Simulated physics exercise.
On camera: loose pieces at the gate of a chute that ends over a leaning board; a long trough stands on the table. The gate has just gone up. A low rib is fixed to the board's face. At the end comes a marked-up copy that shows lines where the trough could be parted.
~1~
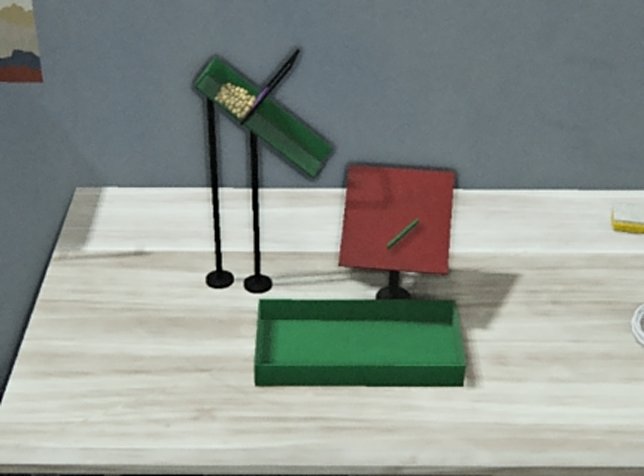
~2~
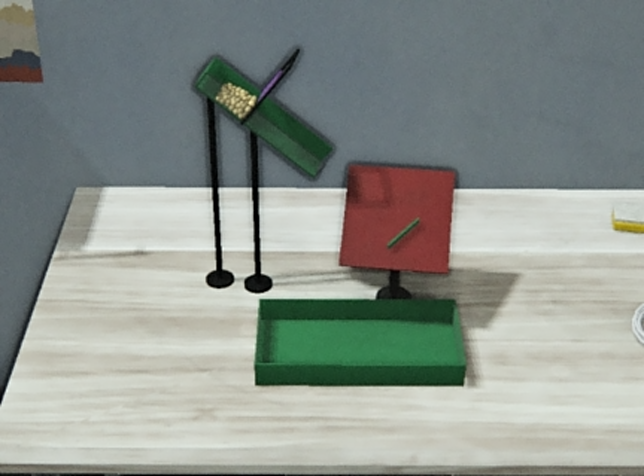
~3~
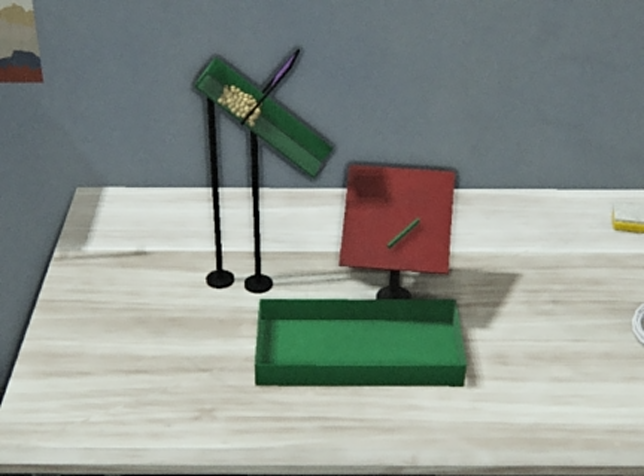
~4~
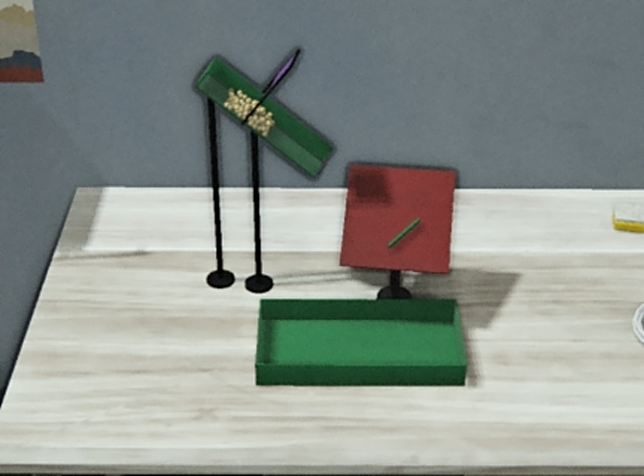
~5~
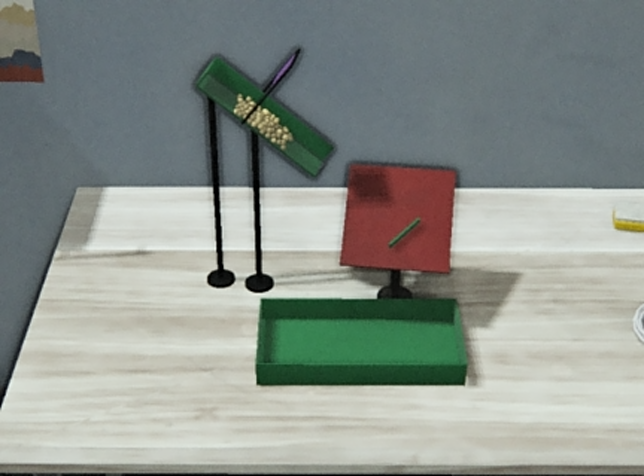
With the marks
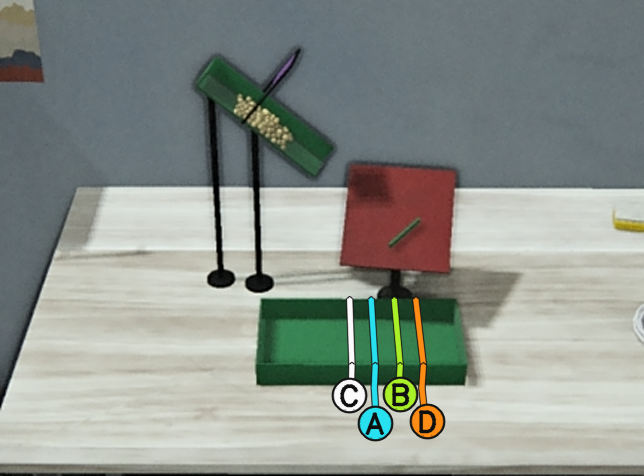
Pale beans bunched near the top of a tilted green chute slide down to the right, spreading past a dark raised gate, while the tilted red board and the empty green trough on the table stay still.
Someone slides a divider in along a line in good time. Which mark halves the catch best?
Best: A.
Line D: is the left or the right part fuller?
Left.
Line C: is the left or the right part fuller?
The right side.
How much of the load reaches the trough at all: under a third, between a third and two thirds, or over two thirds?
Over two thirds.
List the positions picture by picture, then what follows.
The first picture shows load behind the gate (237, 100), soya beans; lip of the chute (317, 170), sloping fairly steeply.
The second picture shows middle of the board (398, 218), tilted fairly steeply; middle of its low edge (393, 269); of its high edge (402, 168).
The third picture shows front corners of the trough (255, 364) and (466, 365), empty; front of the load (258, 113).
The fourth picture shows middle of the load (253, 112); its front (272, 123), roughly a quarter of the way to the lip; rib from (419, 218) to (389, 245).
The fifth picture shows middle of the load (261, 120); its front (291, 139), roughly half of the way to the lip.
On the marked copy, line A crosses the front rim at (375, 364); line B crosses the front rim at (400, 364); line C crosses the front rim at (351, 364); line D crosses the front rim at (423, 364).
If A is chosen, of what is caught, roughly half on the left of the divider, roughly half on the right.
If B is chosen, of what is caught, the larger part on the left of the divider, roughly a quarter on the right.
If C is chosen, of what is caught, about a tenth on the left of the divider, the larger part on the right.
If D is chosen, of what is caught, almost all on the left of the divider, just a few on the right.
